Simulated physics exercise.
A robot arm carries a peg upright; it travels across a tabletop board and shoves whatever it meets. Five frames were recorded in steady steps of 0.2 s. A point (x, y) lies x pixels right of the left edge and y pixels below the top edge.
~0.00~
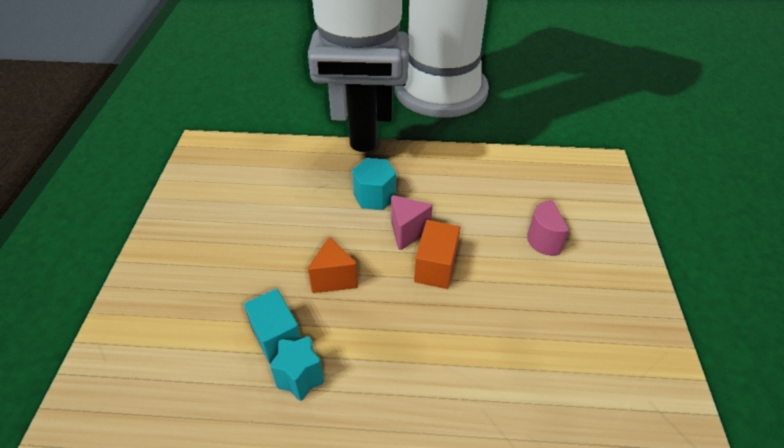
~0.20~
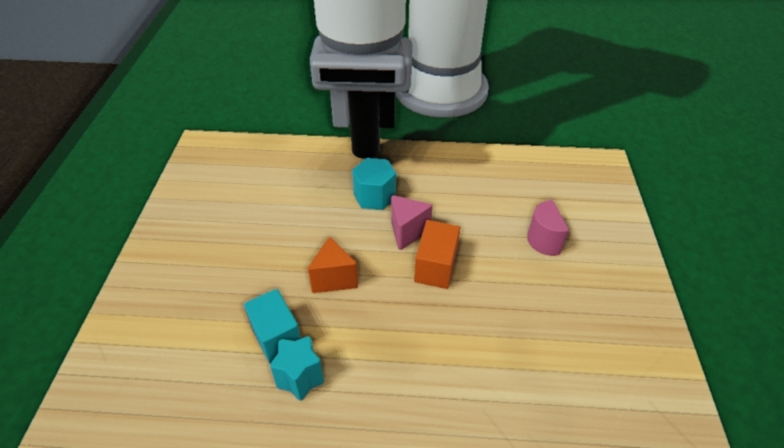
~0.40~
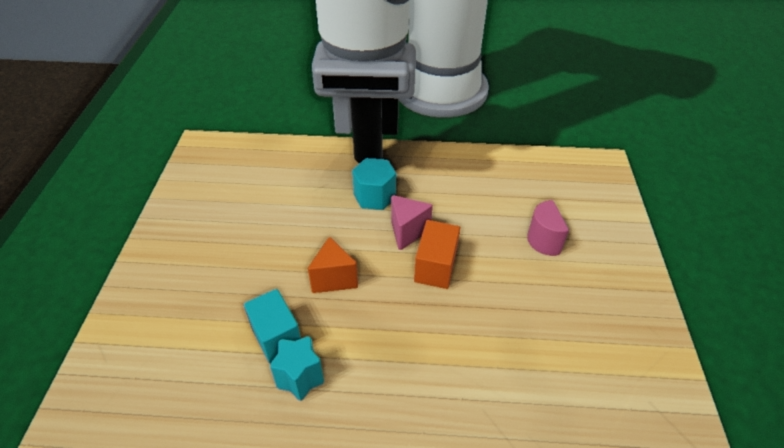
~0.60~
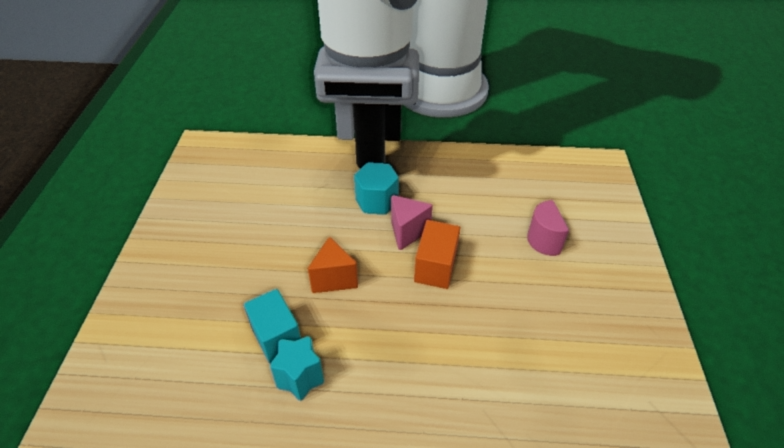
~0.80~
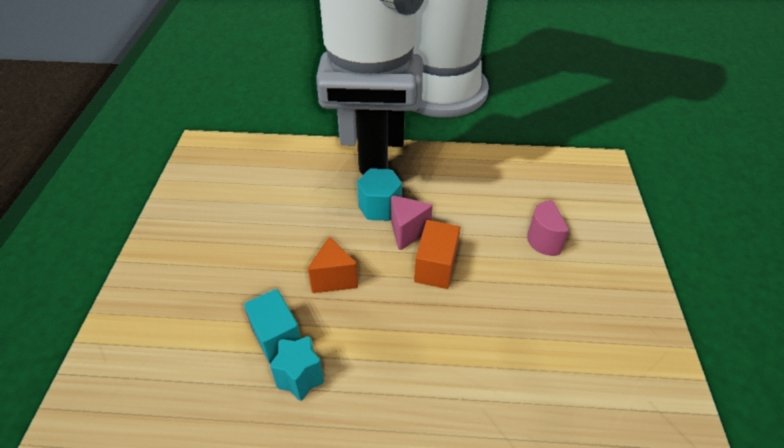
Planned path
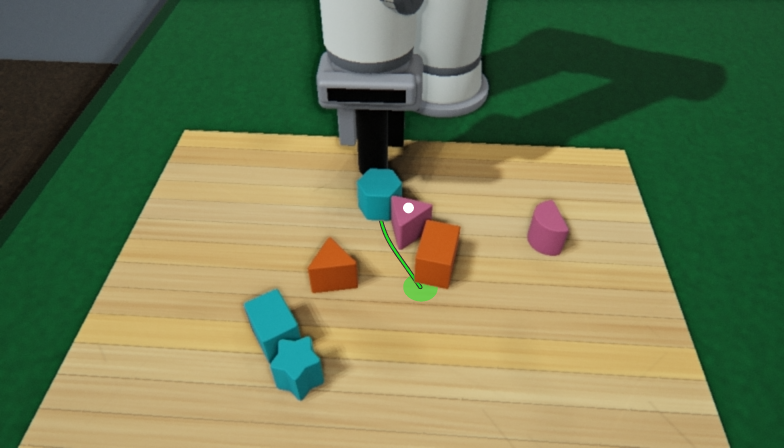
In this clip, a robot arm's black peg moves forward from the far edge of a wooden board scattered with coloured blocks, then pushes a turquoise six-sided block slightly toward the viewer and right, while the other blocks stay still.
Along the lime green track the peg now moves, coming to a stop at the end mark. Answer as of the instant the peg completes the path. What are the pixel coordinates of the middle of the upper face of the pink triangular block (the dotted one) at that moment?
That would be at about pixel (443, 286).
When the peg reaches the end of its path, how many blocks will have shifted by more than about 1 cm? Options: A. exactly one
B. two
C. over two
The correct letter is C.
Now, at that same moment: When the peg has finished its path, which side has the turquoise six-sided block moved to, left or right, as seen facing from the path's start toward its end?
Displaced right.
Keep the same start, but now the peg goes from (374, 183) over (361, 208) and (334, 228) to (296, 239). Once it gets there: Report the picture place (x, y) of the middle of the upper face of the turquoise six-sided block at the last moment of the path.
At (372, 214).
The drawn path runs from (374, 183) through (380, 215) and (395, 251) to (420, 287); the dot is on the pink triangular block.
The first path, step by step. One third of the way, peg at (380, 201); turquoise six-sided block at (372, 217); pink triangular block at (409, 225), turned 70° anticlockwise; orange oblong block at (446, 244).
Two thirds of the way, peg at (395, 236); turquoise six-sided block at (366, 247), turned 55° clockwise; pink triangular block at (415, 250), turned 80° anticlockwise; orange oblong block at (458, 251).
At the end, peg at (422, 273); orange triangular block at (328, 258); turquoise six-sided block at (366, 249), turned 55° clockwise; pink triangular block at (443, 286), turned 65° anticlockwise; orange oblong block at (464, 254), turned 30° anticlockwise.
